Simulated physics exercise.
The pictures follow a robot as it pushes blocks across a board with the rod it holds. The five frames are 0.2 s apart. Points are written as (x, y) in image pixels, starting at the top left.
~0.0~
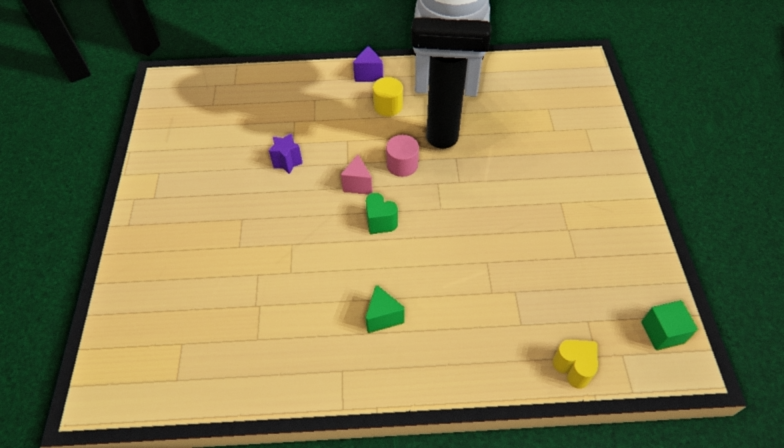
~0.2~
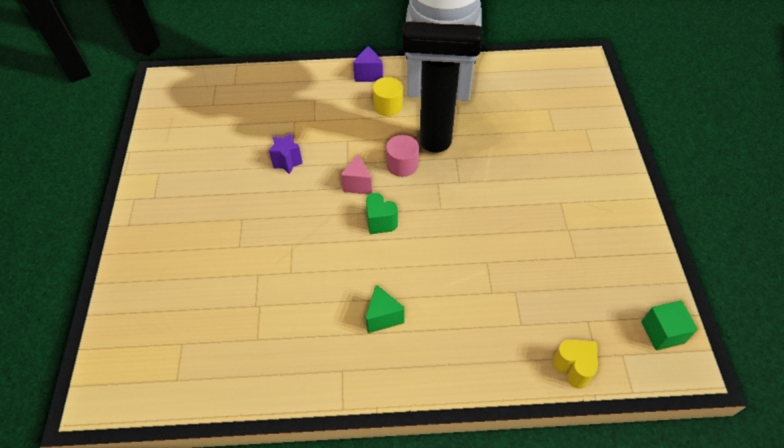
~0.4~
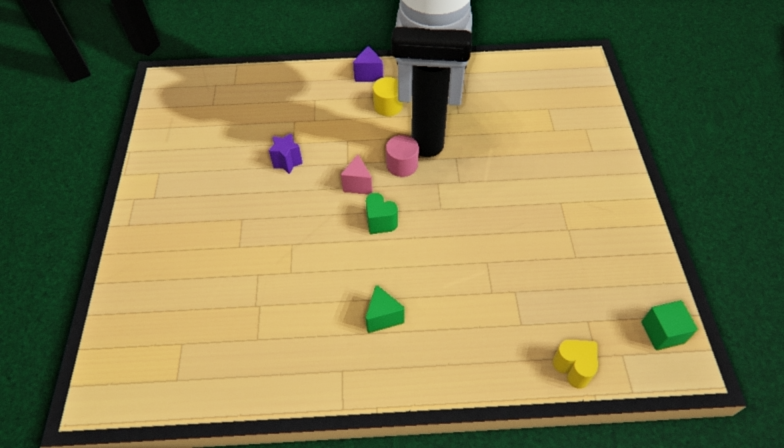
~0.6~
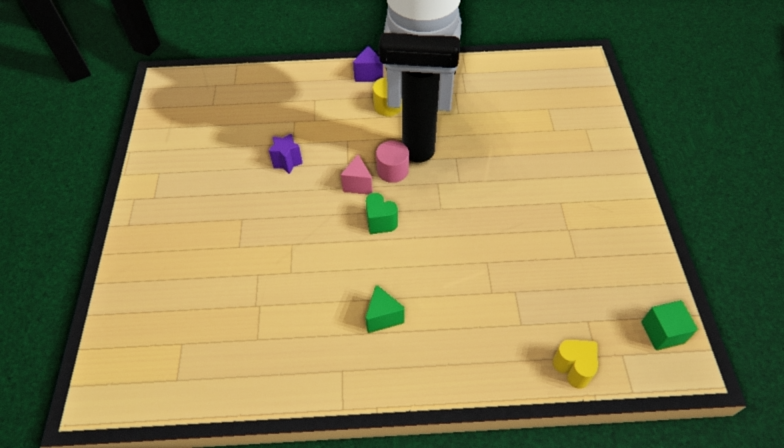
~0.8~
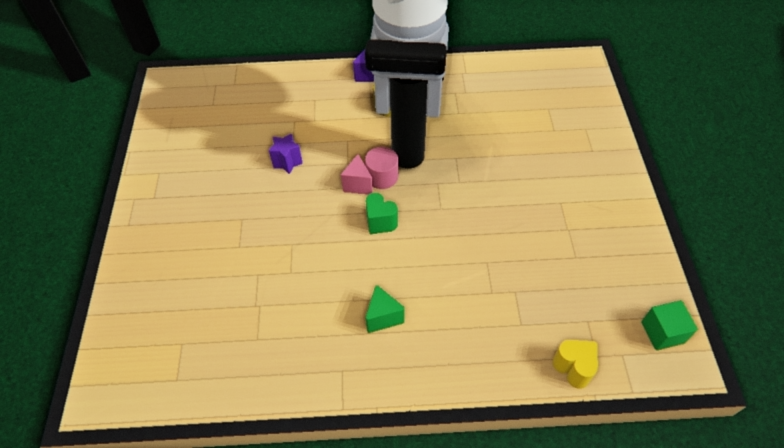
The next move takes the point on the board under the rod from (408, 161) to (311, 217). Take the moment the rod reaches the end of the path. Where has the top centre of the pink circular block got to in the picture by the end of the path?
Most likely (275, 215).
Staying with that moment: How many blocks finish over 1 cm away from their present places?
Once the path ends, two blocks will have shifted.
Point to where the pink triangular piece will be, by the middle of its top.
It will likely be found at (248, 211).
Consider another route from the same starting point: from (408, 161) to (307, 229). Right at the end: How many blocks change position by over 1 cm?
Here I'd predict two blocks moving more than 1 cm.
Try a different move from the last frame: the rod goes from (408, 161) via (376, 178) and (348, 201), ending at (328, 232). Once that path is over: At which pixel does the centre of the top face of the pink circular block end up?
Its top middle will sit at (288, 217).
On the path given first. One third of the way, rod (376, 175); pink triangular piece (322, 185); pink circular block (347, 178).
Two thirds of the way, rod (344, 193); pink triangular piece (285, 200), turned 20° clockwise; pink circular block (312, 197).
At the end, rod (310, 213); pink triangular piece (248, 211), turned 45° clockwise; green heart block still; pink circular block (275, 215).
